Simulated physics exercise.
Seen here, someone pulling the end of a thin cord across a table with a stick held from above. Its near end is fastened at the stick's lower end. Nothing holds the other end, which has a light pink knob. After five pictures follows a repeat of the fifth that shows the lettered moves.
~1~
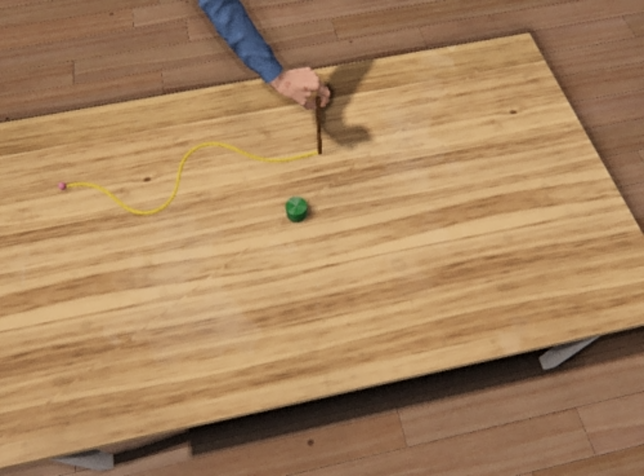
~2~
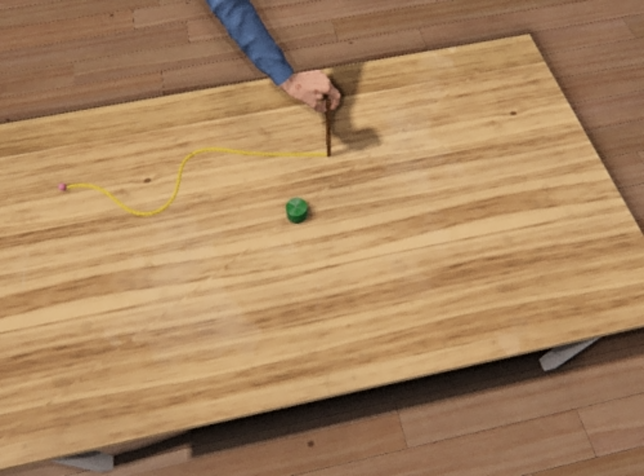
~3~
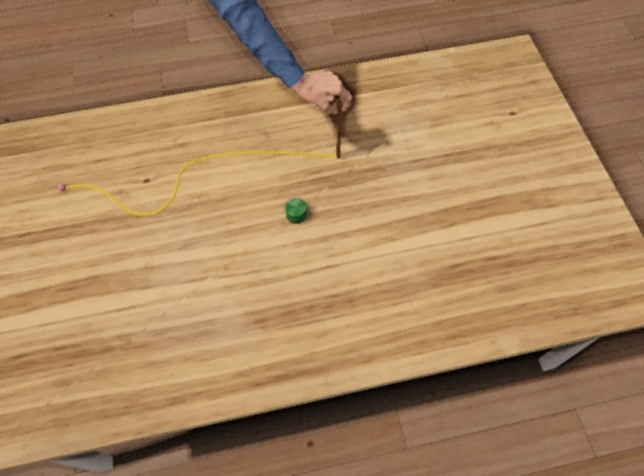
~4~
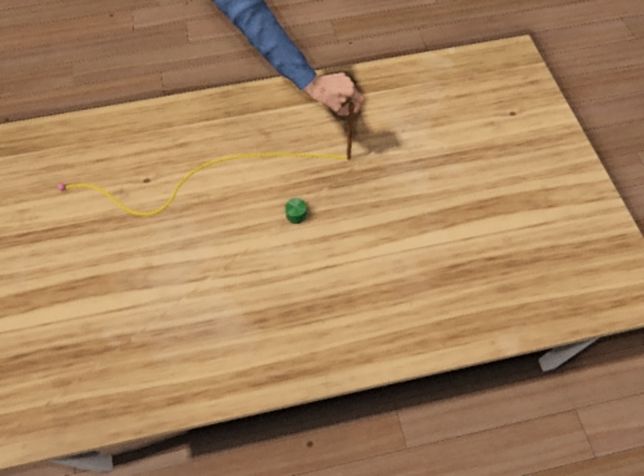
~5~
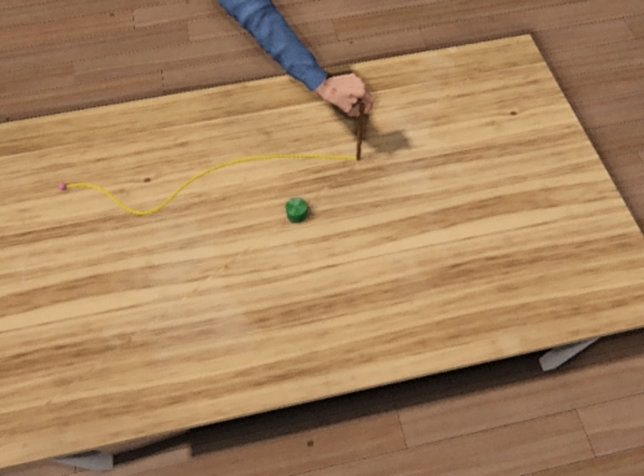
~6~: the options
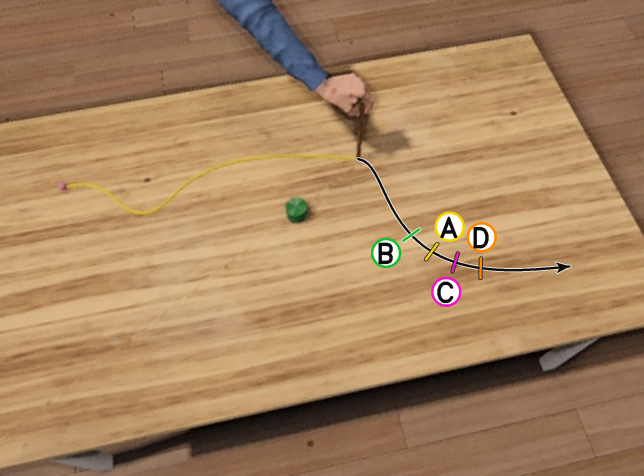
Hand in a blue sleeve moving a stick rightward across a wooden table, drawing a curvy yellow cord straighter behind a green tin.
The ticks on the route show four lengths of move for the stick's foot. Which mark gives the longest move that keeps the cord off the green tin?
At B, and not beyond.
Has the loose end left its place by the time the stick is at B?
Yes.
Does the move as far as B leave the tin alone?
Yes.
On the marked copy, A at (432, 252); B at (411, 235); C at (455, 262); D at (481, 268); the route from (358, 159) via (435, 253) to (569, 267).
With B. Early on, foot of the stick (379, 182), middle of the cord (216, 180), free end (63, 187).
Further on, foot of the stick (393, 211), middle of the cord (230, 184), free end (69, 186).
At the end, foot of the stick (411, 235), middle of the cord (247, 192), free end (86, 187); nothing has been touched.
As for the rest, A brings the cord against the tin; C brings the cord against the tin; D brings the cord against the tin.
